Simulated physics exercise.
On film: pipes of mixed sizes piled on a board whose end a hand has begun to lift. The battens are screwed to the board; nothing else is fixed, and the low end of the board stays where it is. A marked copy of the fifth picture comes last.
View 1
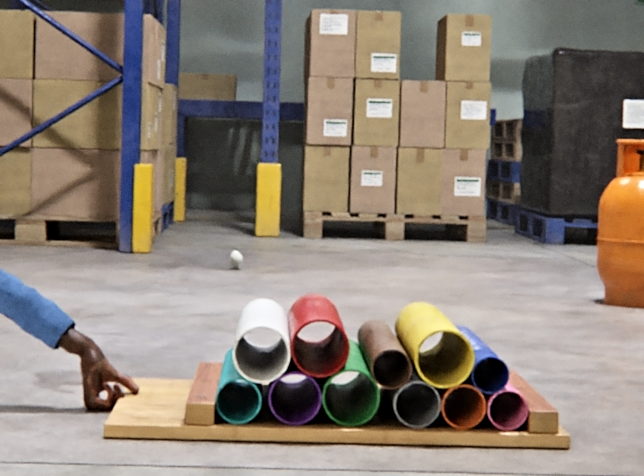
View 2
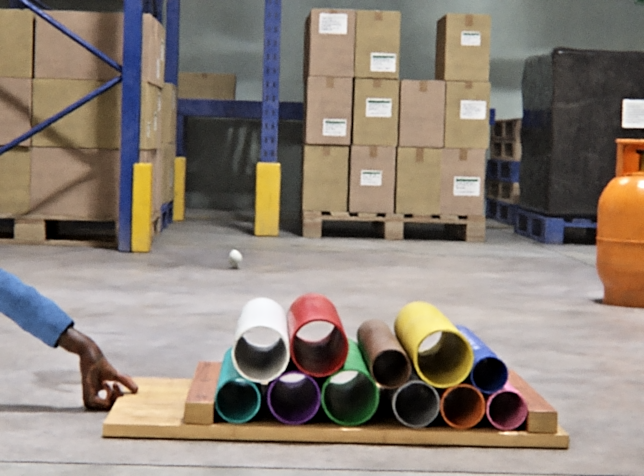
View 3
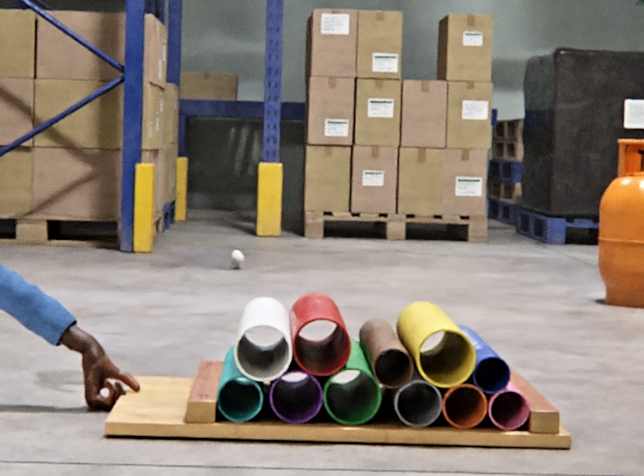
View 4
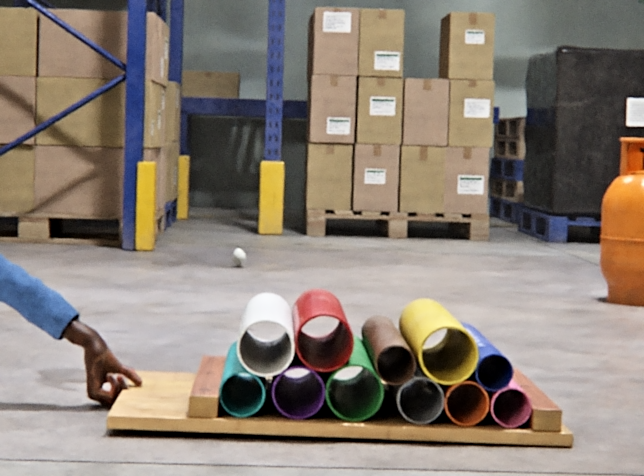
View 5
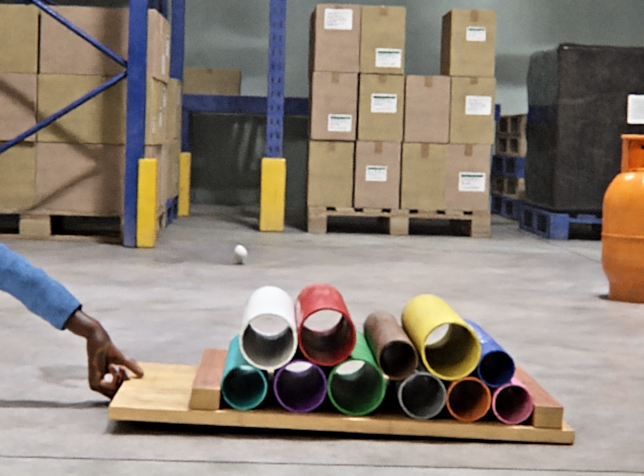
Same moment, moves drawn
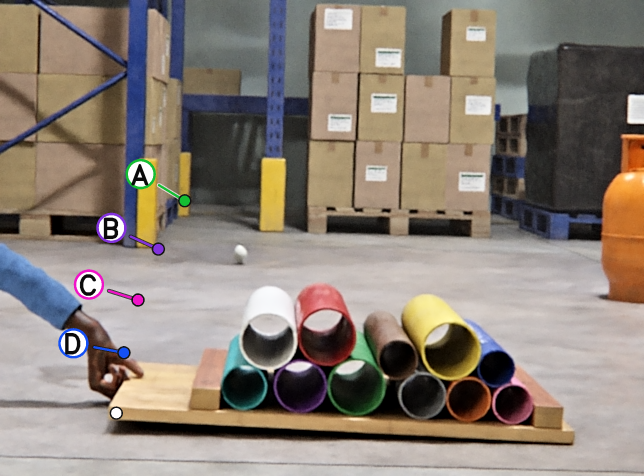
A stack of colourful pipes, with white, red, brown and yellow ones resting above turquoise, purple, green, grey, orange, blue and pink ones, lies between wooden battens on a board. Seen from the front at low height, a warehouse floor stretches back to boxes, blue racking and an orange cylinder at right. A blue-sleeved hand at left slightly raises the board's end, the pipes tilting with it, while the view shifts very slightly.
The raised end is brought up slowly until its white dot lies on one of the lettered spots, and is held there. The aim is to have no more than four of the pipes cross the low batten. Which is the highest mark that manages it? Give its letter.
Raise it to A.
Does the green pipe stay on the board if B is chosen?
The green pipe: Yes.
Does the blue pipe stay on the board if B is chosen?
No, with B.
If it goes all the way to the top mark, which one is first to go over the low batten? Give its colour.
It is the blue one.
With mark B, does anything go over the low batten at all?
Yes, at B.
On the copy, A at (185, 201); B at (159, 249); C at (138, 300); D at (124, 353); the white dot at (116, 413).
On A. First, board at 19°.
Then, board at 30°.
Finally, board at 30°, four over the low batten (brown, red, blue, yellow).
By contrast, B two over the low batten (blue, yellow); C two over the low batten (blue, yellow); D none over the low batten.
